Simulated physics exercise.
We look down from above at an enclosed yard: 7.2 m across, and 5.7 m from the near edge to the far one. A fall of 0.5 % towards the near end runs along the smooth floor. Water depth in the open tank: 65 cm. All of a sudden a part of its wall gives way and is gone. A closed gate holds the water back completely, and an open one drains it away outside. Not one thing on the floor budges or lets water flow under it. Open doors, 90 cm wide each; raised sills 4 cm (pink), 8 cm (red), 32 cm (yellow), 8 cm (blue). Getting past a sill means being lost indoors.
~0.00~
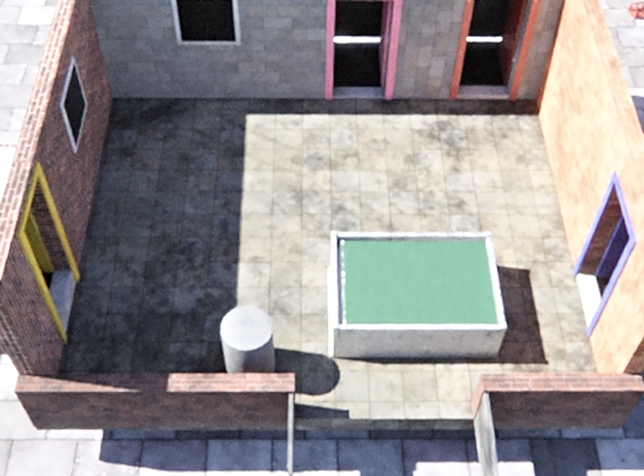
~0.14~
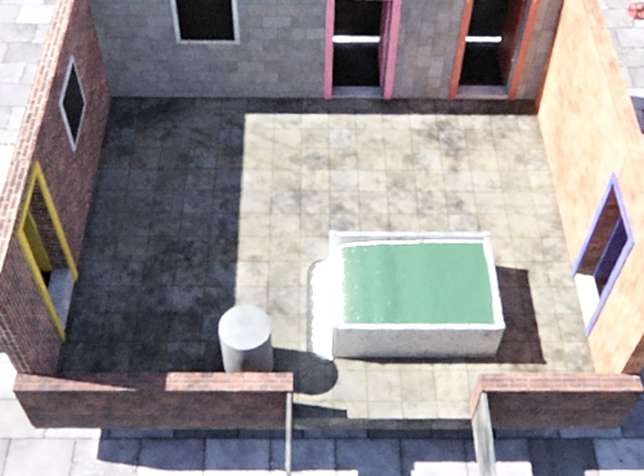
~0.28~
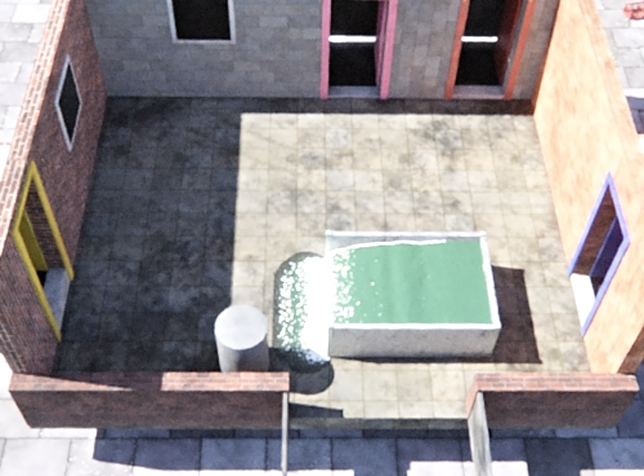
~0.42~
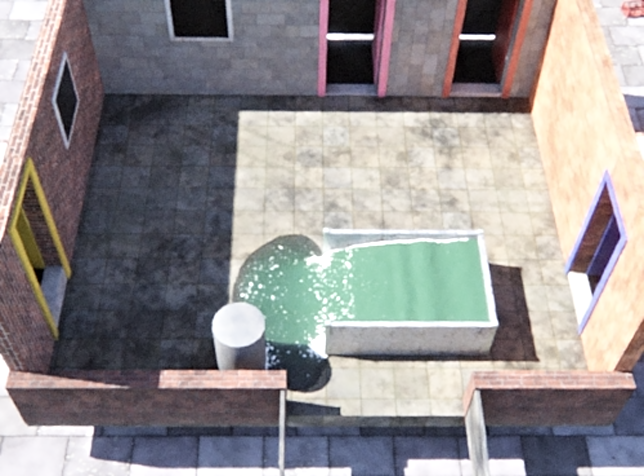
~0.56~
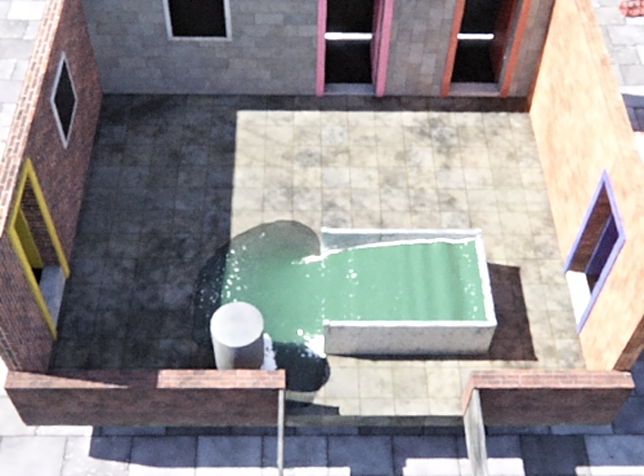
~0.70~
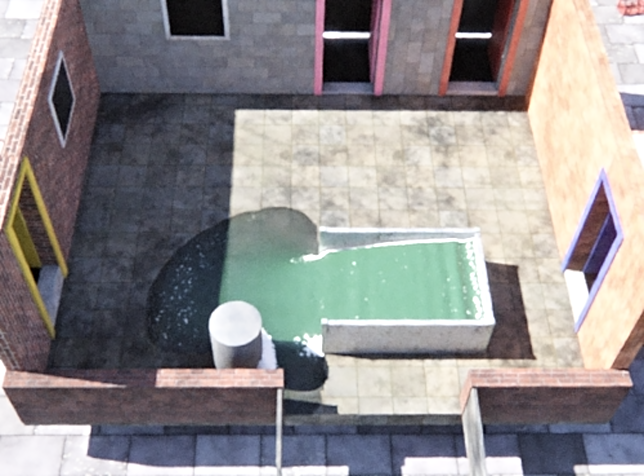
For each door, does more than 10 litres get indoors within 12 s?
Door by door: Pink door - no; red door - no; yellow door - no; blue door - no.
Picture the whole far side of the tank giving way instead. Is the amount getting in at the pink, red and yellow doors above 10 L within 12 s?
So pink tops it, red tops it, yellow stays lower.
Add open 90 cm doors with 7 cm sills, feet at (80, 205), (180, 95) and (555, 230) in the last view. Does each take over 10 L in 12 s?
Per doorway, in order: Sufficient / sufficient / insufficient.
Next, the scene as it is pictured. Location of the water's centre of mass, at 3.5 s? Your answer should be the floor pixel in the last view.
Near (196, 271).
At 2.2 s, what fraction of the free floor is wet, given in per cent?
Close to 40 in a hundred.
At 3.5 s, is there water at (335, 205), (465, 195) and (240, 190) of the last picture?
Respectively: Was missed, was missed, got hit.
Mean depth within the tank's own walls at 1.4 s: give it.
I'd put the mean depth near 34 centimetres.
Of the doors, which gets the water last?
It's the blue door.
After 1.4 s water covers 30 % of the floor and is deepest (36 cm) near (266, 349); pink door not reached, red door not reached, yellow door 26 cm at the sill, 0 L in, blue door not reached.
After 2.2 s water covers 40 % of the floor and is deepest (35 cm) near (44, 385); pink door not reached, red door not reached, yellow door 26 cm at the sill, 0 L in, blue door not reached.
After 3.5 s water covers 45 % of the floor and is deepest (30 cm) near (101, 97); pink door not reached, red door not reached, yellow door 19 cm at the sill, 0 L in, blue door not reached.
After 7.0 s water covers 80 % of the floor and is deepest (12 cm) near (95, 127); pink door 4 cm at the sill, 0 L in, red door 2 cm at the sill, 0 L in, yellow door 6 cm at the sill, 0 L in, blue door not reached.
After 12.0 s water covers 95 % of the floor and is deepest (10 cm) near (521, 372); pink door 3 cm at the sill, 2 L in, red door 7 cm at the sill, 0 L in, yellow door 5 cm at the sill, 0 L in, blue door 5 cm at the sill, 0 L in.
